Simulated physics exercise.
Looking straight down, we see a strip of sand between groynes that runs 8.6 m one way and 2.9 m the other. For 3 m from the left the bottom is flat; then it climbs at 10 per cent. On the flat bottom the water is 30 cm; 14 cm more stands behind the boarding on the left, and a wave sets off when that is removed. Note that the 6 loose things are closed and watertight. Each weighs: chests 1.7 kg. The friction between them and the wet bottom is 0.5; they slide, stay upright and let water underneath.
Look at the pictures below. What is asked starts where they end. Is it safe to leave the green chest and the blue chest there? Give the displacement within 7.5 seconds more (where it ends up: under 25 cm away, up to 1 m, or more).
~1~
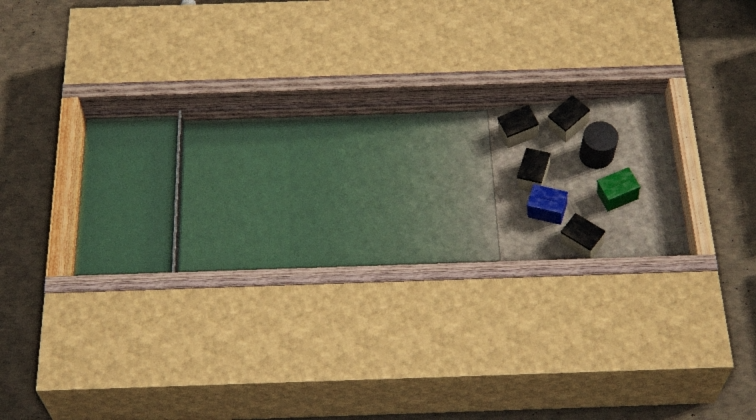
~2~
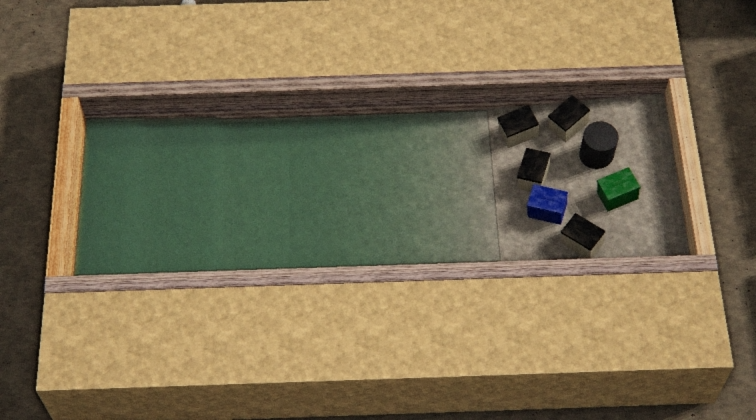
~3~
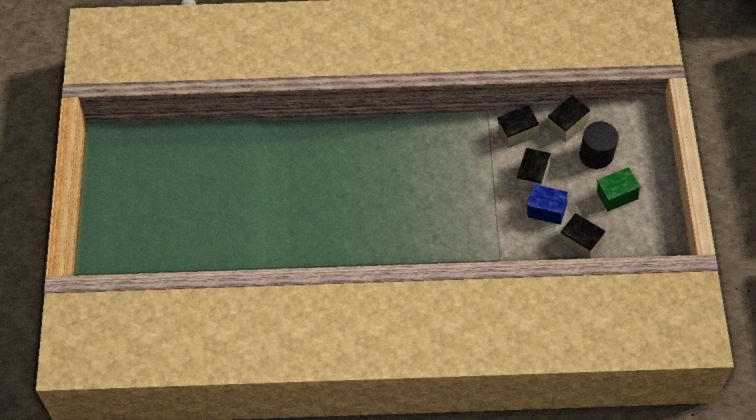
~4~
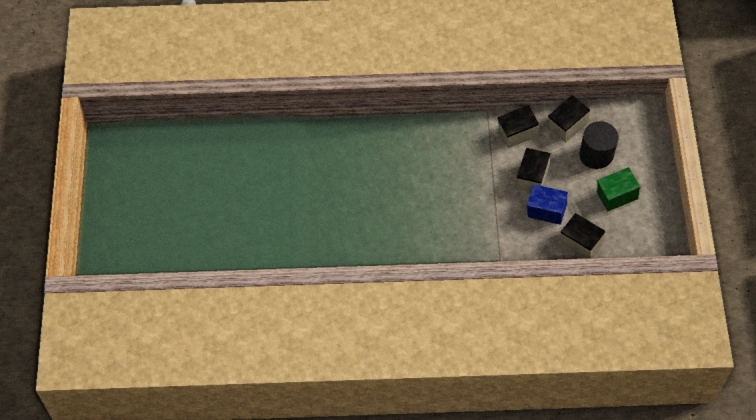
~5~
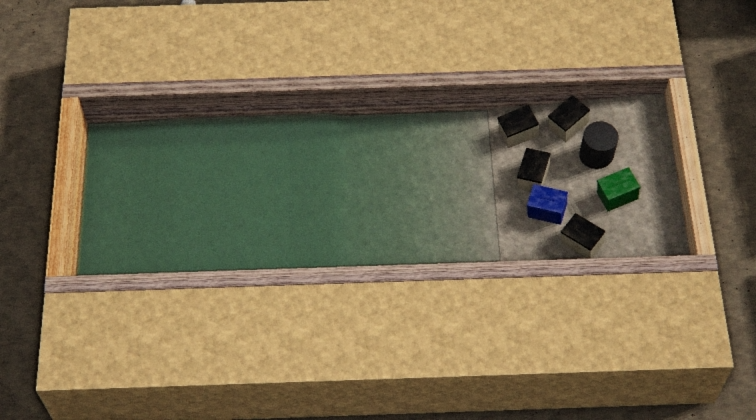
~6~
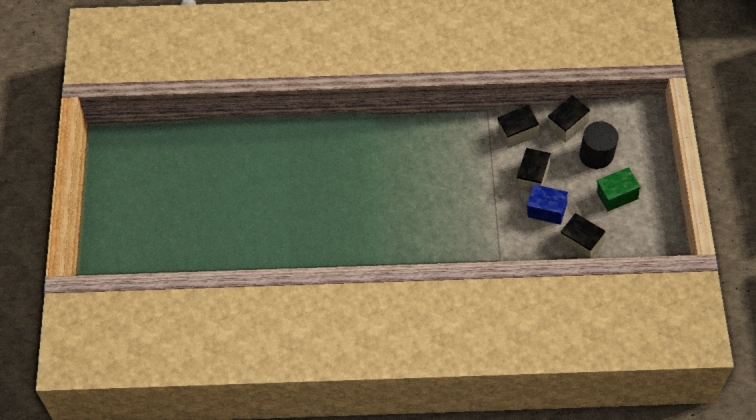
The green chest hardly moves while the blue chest drifts a long way.
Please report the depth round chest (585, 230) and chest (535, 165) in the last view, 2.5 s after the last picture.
I'd put it at 2 cm and 3 cm respectively.
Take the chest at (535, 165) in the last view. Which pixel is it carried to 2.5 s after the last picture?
Near (570, 162).
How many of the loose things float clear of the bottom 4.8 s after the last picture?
Tally: 5 of them.
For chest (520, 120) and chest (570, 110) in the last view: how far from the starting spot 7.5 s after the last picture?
Respectively 200 and 250 cm.
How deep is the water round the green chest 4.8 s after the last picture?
Somewhere close to 0 cm.
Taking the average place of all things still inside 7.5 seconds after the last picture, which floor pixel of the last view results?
Roughly at (433, 197).
Then, 0.6 s after the last picture the green chest is near (621, 183), 0.0 m from its start, aground; the blue chest is near (550, 198), 0.0 m from its start, aground; 0 afloat.
Then, 2.5 s after the last picture the green chest is near (621, 183), 0.0 m from its start, aground; the blue chest is near (569, 195), 0.3 m from its start, afloat; 3 afloat.
Then, 4.8 s after the last picture the green chest is near (621, 183), 0.0 m from its start, aground; the blue chest is near (495, 209), 0.8 m from its start, afloat; 5 afloat.
Then, 7.5 s after the last picture the green chest is near (621, 183), 0.0 m from its start, aground; the blue chest is near (395, 212), 2.2 m from its start, afloat; 5 afloat.
